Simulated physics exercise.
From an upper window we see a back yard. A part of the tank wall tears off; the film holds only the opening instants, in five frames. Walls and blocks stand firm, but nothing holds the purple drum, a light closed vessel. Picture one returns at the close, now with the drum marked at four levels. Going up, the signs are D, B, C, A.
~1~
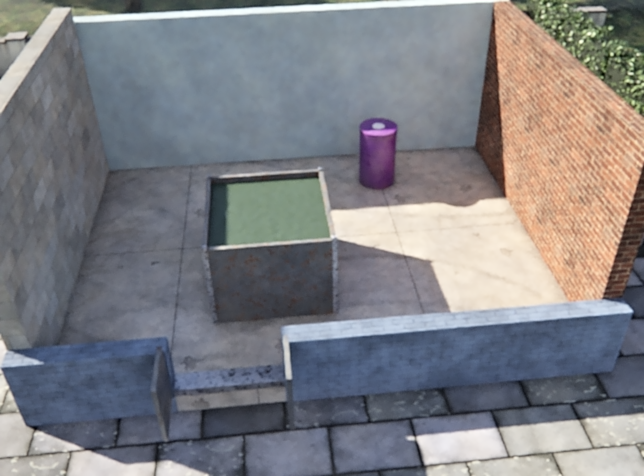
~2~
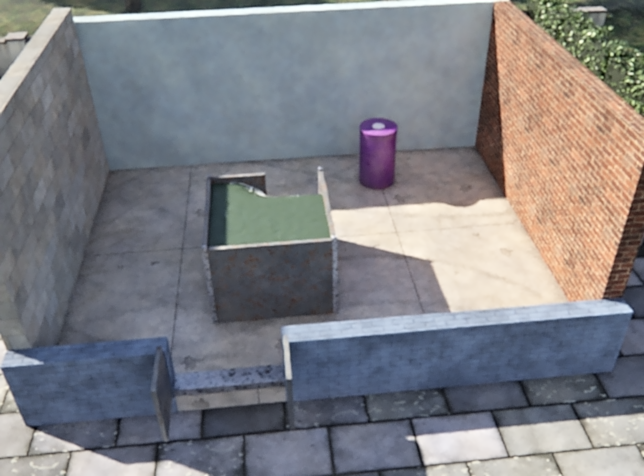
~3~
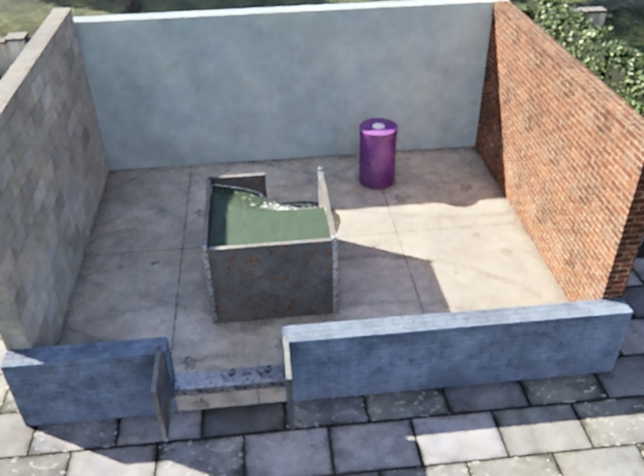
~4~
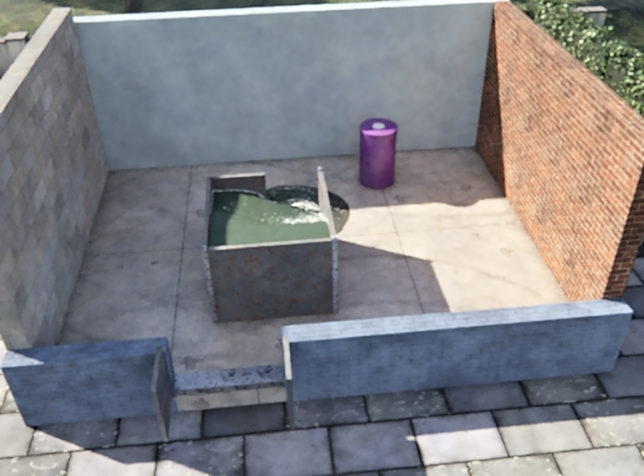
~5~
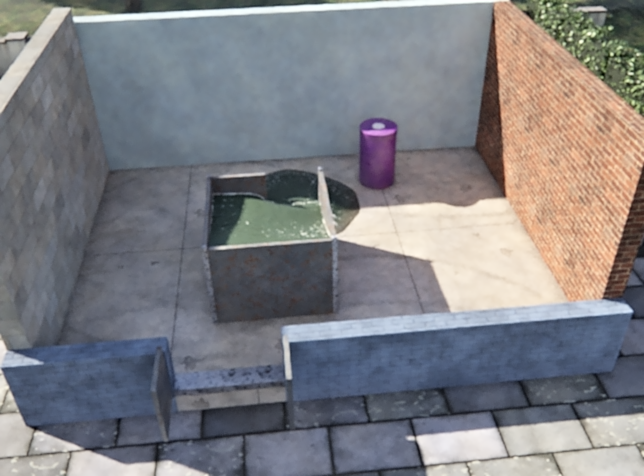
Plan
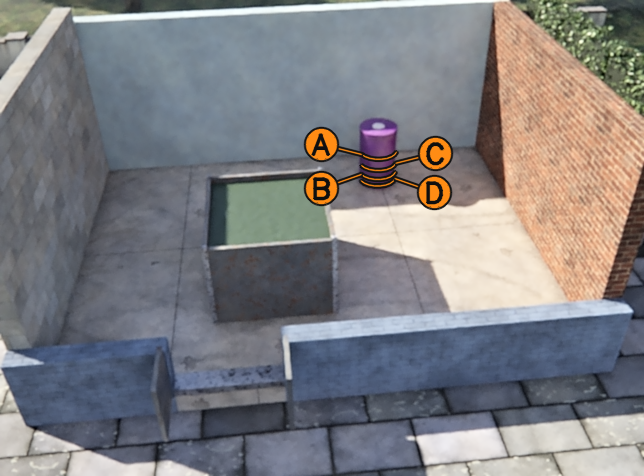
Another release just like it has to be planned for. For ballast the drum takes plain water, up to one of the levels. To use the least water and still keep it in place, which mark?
Mark C.
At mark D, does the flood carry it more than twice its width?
Yes, clearly.
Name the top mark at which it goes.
Mark B.
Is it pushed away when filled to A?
No, not at all.
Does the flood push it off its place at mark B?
Yes.
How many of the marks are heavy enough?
Two.
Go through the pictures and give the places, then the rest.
In the first picture, lid of the purple drum at (378, 126); tank full, its middle at (268, 212); open gate at (225, 335).
In the second picture, water covers 1 % of the ground, mostly out of sight from here.
In the third picture, water covers 4 % of the ground, mostly out of sight from here.
In the fourth picture, 7 % of the ground under water, its edge towards the drum at (339, 201).
In the fifth picture, lid of the purple drum at (378, 126); 10 % of the ground under water, its edge towards the drum at (345, 189).
In orange, A at (381, 159); B at (380, 179); C at (380, 170); D at (380, 185); from the bottom up D, B, C, A.
If A is chosen, it does not move.
If B is chosen, it is pushed about 3 times its own width away.
If C is chosen, it shifts by a finger or two and stays.
If D is chosen, it is pushed about 4 times its own width away.
